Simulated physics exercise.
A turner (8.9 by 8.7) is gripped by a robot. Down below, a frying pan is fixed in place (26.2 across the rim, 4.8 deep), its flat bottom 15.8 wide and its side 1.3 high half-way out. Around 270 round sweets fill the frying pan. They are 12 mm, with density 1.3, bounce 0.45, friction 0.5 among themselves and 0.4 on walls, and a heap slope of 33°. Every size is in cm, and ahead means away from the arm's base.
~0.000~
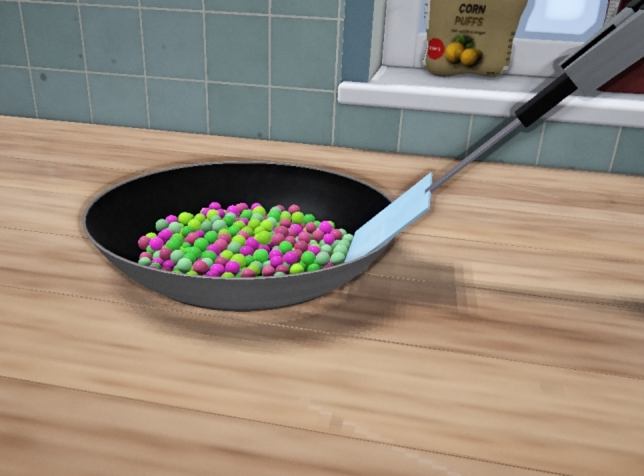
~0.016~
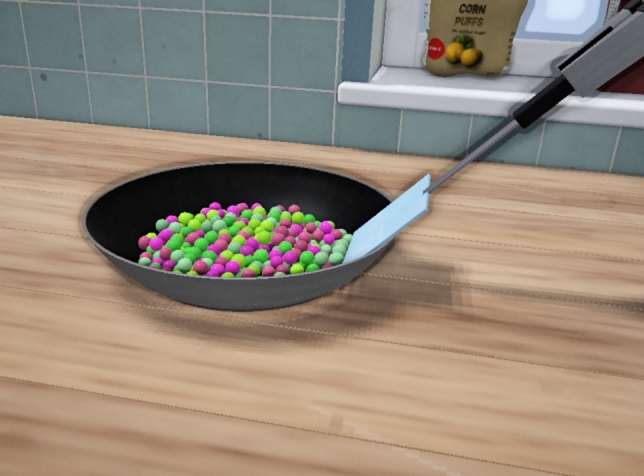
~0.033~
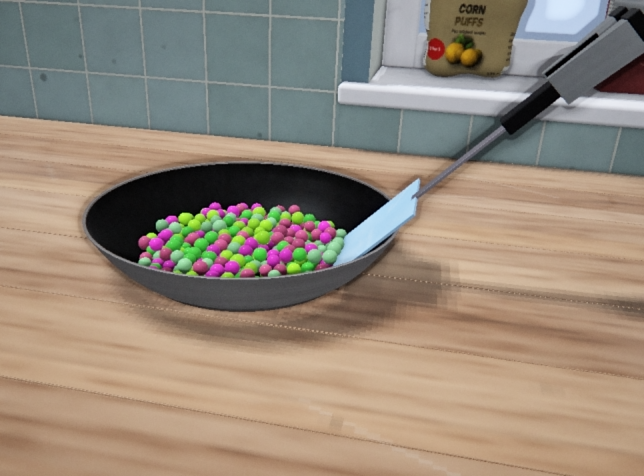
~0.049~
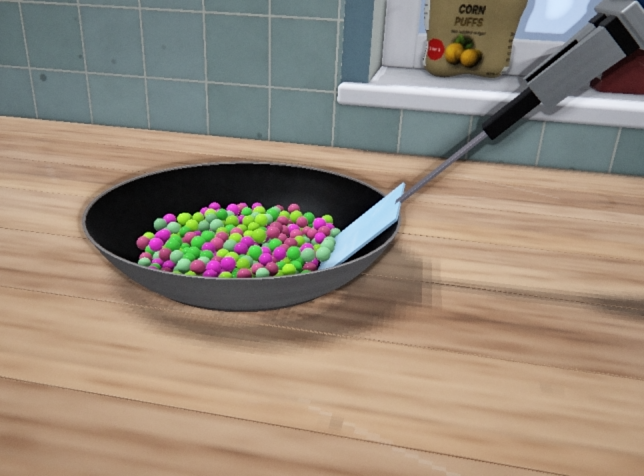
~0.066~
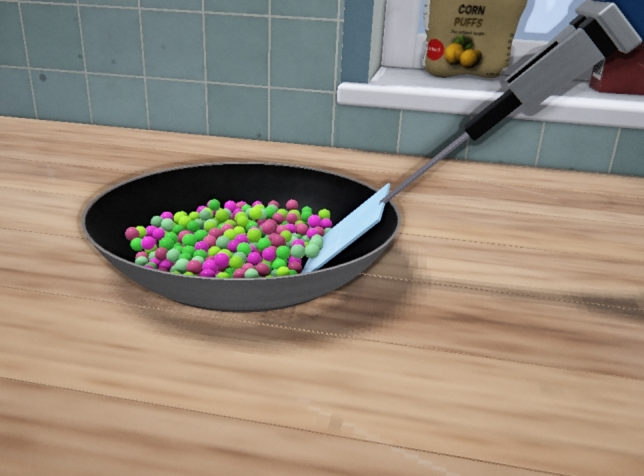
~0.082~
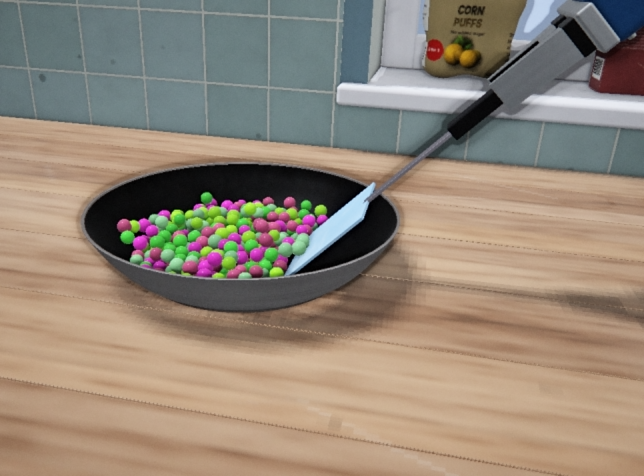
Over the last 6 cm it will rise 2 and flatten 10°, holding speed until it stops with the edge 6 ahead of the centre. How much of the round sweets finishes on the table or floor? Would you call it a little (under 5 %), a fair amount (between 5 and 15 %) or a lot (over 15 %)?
A little, under 5 %.
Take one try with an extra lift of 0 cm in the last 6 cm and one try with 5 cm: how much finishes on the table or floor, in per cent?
Estimates, in order: 0 % then 5 %.
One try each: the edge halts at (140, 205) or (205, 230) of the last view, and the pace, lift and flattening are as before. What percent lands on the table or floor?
Estimates, in order: 30 % and 0 %.
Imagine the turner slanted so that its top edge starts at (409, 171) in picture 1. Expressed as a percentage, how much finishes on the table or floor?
Roughly 0 percent ends on the table or floor.
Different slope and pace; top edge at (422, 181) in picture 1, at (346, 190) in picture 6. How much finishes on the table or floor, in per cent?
Near 5 in a hundred.
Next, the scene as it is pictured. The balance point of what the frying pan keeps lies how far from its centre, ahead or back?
5.0 cm ahead.
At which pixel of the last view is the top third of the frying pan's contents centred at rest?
Centre: Roughly (146, 219).
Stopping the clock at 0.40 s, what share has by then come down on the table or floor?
Share at that moment: About 0 %.
After 0.13 s, sloping 46°, highest piece 4 above the table; 271 in the frying pan.
After 0.17 s, sloping 42°, highest piece 5 above the table; 271 in the frying pan.
After 0.40 s, sloping 36°, highest piece 5 above the table; 269 in the frying pan, 2 on the table or floor.
After 1.45 s, sloping 36°, highest piece 5 above the table; 269 in the frying pan, 2 on the table or floor.
At rest, 269 in the frying pan, 2 on the table or floor. That is 1 % on the table or floor.
